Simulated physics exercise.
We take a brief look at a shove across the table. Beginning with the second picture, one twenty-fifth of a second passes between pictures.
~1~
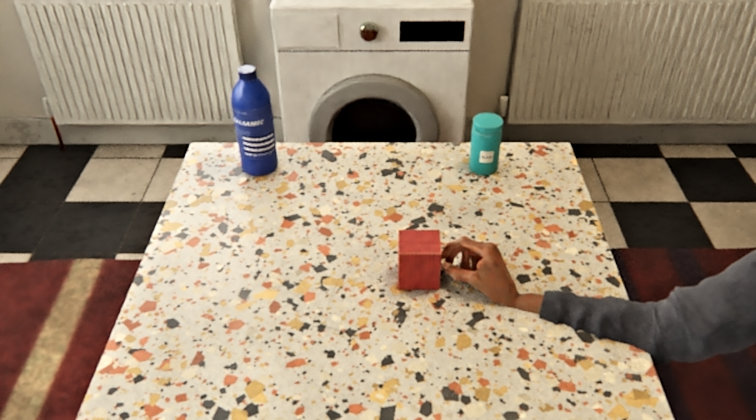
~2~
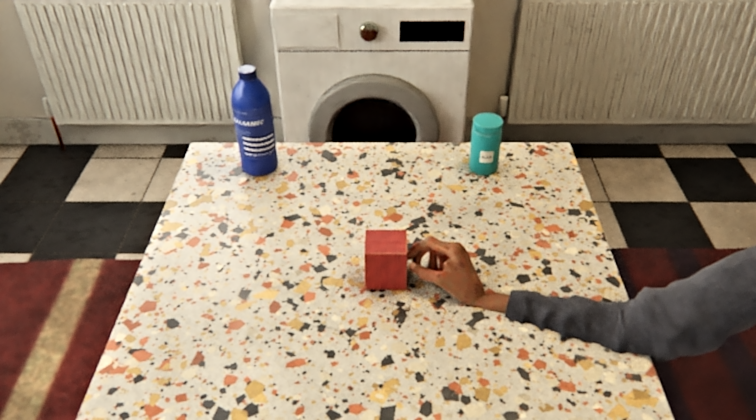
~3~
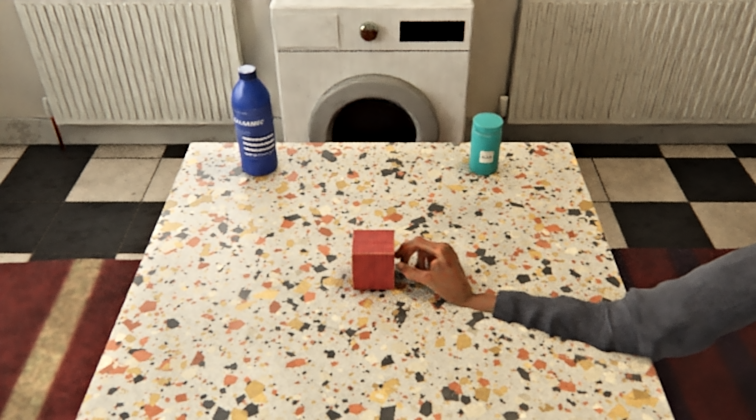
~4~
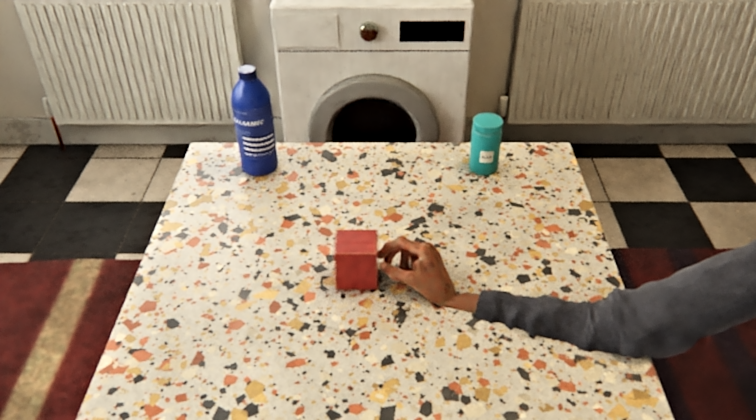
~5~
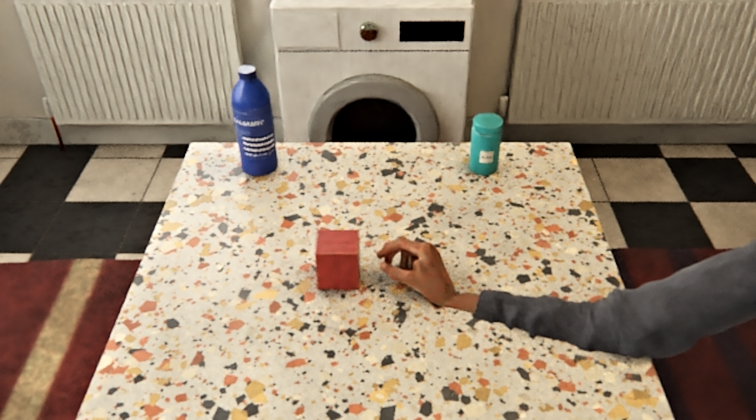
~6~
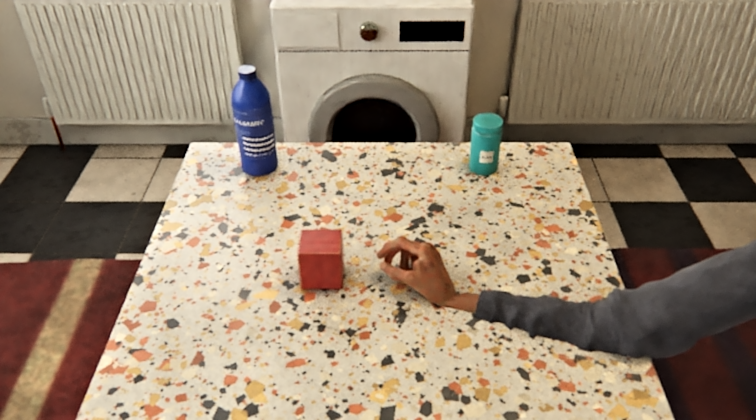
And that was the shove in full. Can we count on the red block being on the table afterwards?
Doesn't make it off.
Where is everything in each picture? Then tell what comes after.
In the first frame, under the hand; red block (419, 260).
In the second frame, under the hand; red block (386, 260).
In the third frame, under the hand; red block (374, 260).
In the fourth frame, red block (357, 260).
In the fifth frame, red block (338, 260) shifted a little.
In the sixth frame, red block (322, 259) shifted about its own width.
Then, 0.10 s on from there, red block shifted well along near (288, 260).
Then, 0.20 s on from there, red block shifted well along near (266, 259).
In the end, moved from the start, red block. At the end, from the last picture's camera, red block near (255, 259).
